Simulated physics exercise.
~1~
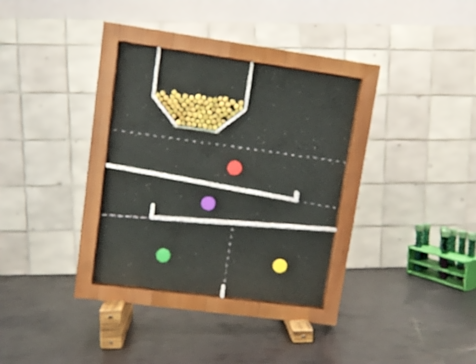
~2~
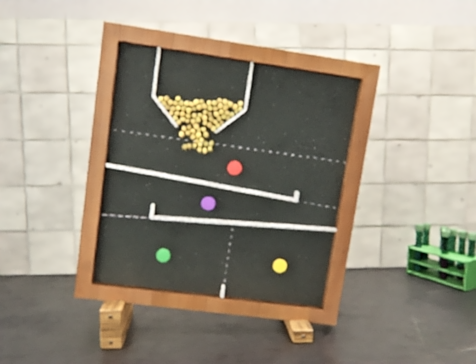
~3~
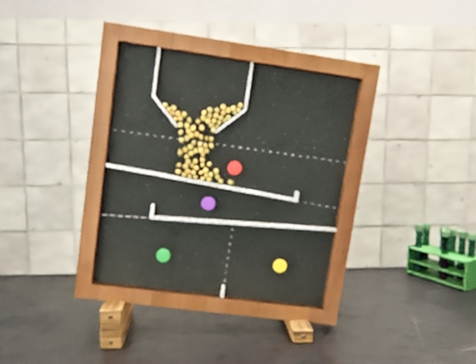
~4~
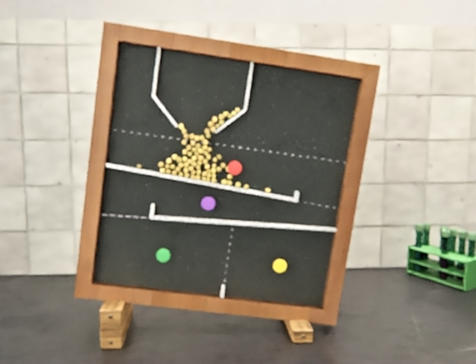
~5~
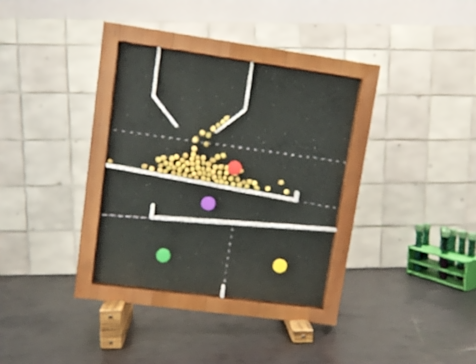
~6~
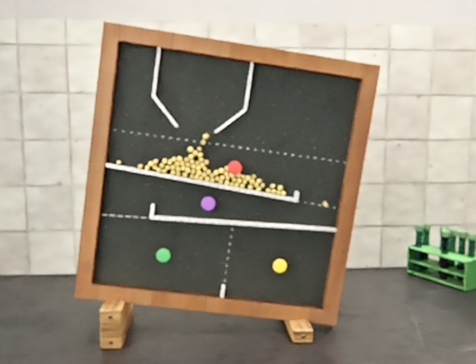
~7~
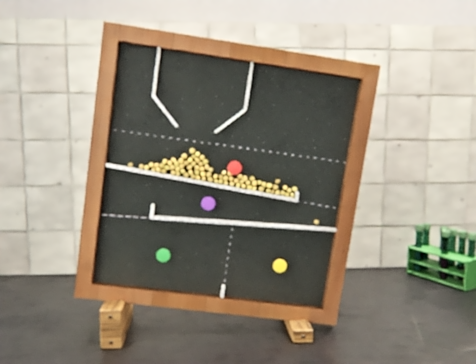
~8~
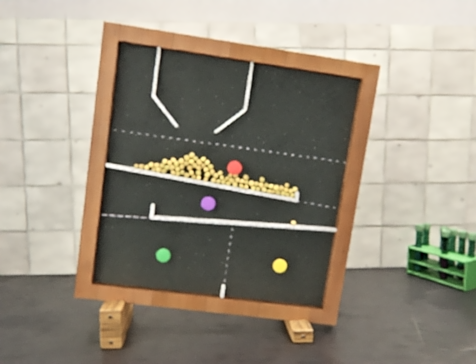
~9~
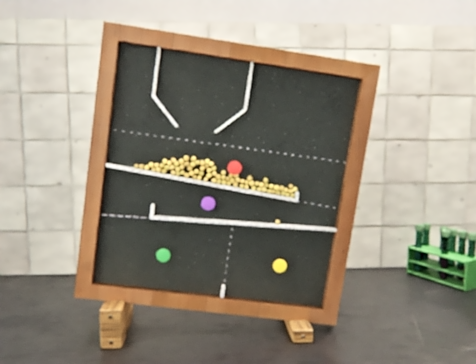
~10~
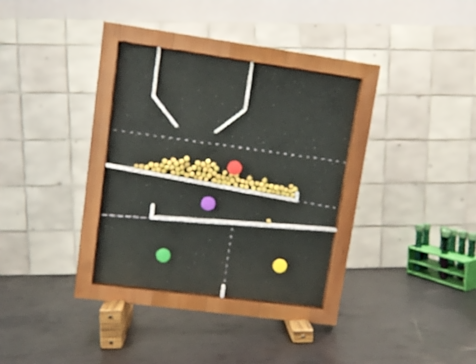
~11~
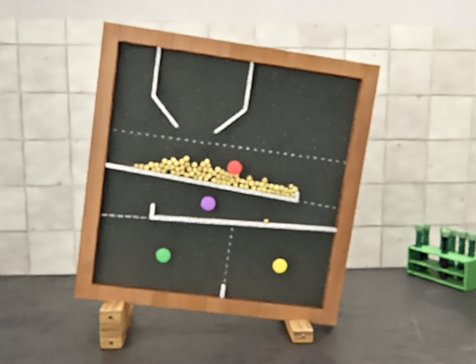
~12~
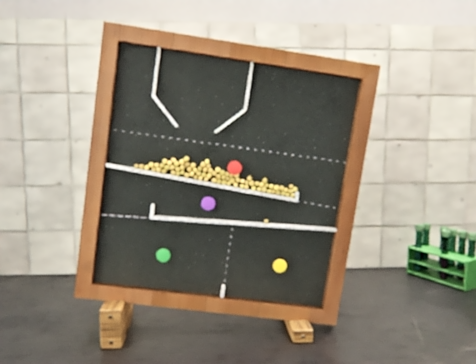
Yellow beans poured from a funnel in a tilted, wood-framed black box and piled up around the red sticker on the sloping ledge below. One stray slipped past the ledge's end and rolled left along the next ledge, while the rest settled in a heap.
